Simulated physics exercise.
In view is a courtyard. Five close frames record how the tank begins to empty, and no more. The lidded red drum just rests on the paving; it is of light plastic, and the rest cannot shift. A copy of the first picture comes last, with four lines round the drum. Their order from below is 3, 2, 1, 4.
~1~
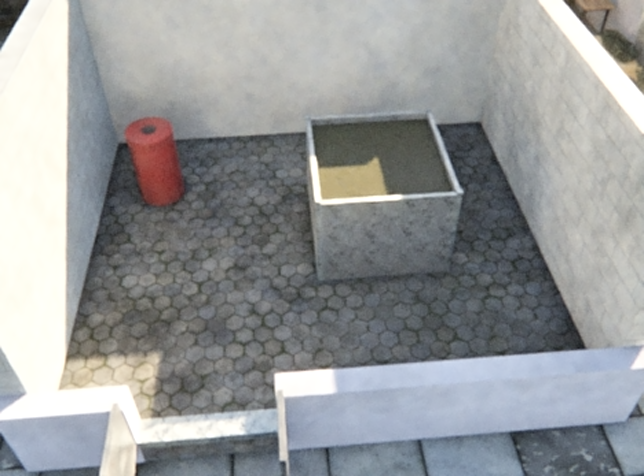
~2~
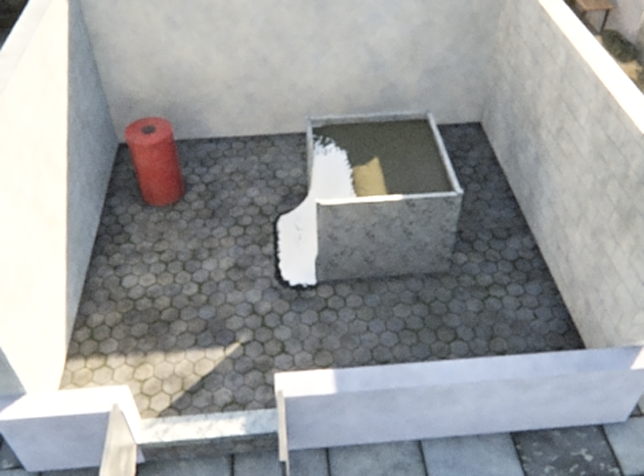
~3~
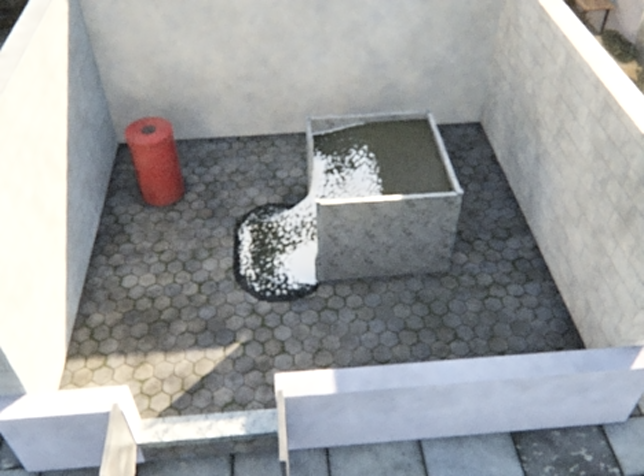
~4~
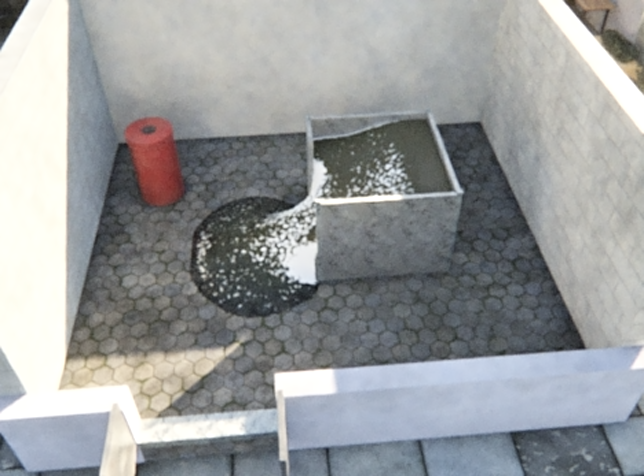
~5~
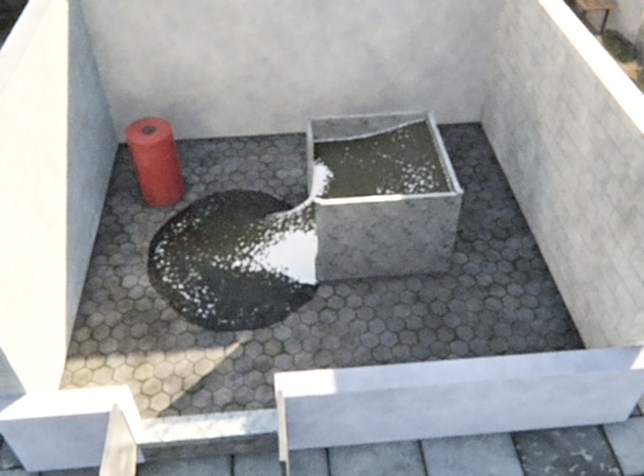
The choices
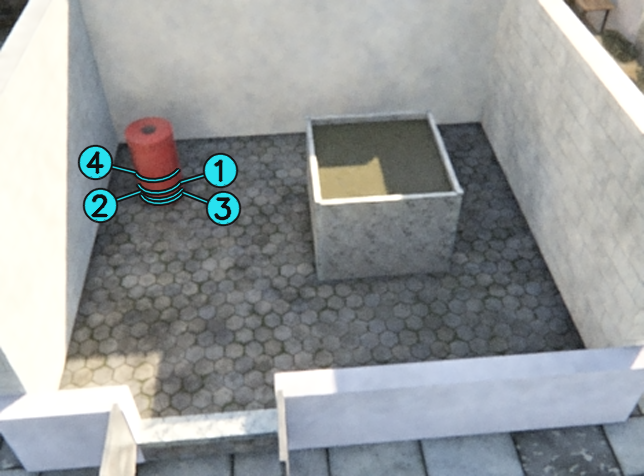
Dark, foamy water poured from the left side of a square tank in a walled courtyard and spread across the paving in a widening round puddle, while the red drum stayed still.
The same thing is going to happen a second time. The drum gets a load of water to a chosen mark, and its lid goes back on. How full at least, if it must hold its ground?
Go for 4.
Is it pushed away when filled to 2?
Yes.
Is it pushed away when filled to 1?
Yes, it does.
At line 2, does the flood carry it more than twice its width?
Yes, it does.
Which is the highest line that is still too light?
It is 1.
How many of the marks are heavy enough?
One of them.
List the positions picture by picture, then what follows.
Lid of the red drum at (149, 130); tank full, its middle at (378, 159); open gate at (202, 383).
Water covers 2 % of the ground and is seen nearest the drum at (285, 215).
Water covers 6 % of the ground and is seen nearest the drum at (243, 225).
Water covers 10 % of the ground and is seen nearest the drum at (223, 210).
Lid of the red drum at (149, 130); water covers 15 % of the ground and is seen nearest the drum at (198, 205).
On the marked copy, 1 at (158, 192); 2 at (159, 199); 3 at (160, 203); 4 at (155, 180); from the bottom up 3, 2, 1, 4.
If 1 is chosen, it is pushed about half its own width away.
If 2 is chosen, it is pushed about 5 times its own width away.
If 3 is chosen, it is pushed about 7 times its own width away.
If 4 is chosen, it does not move.
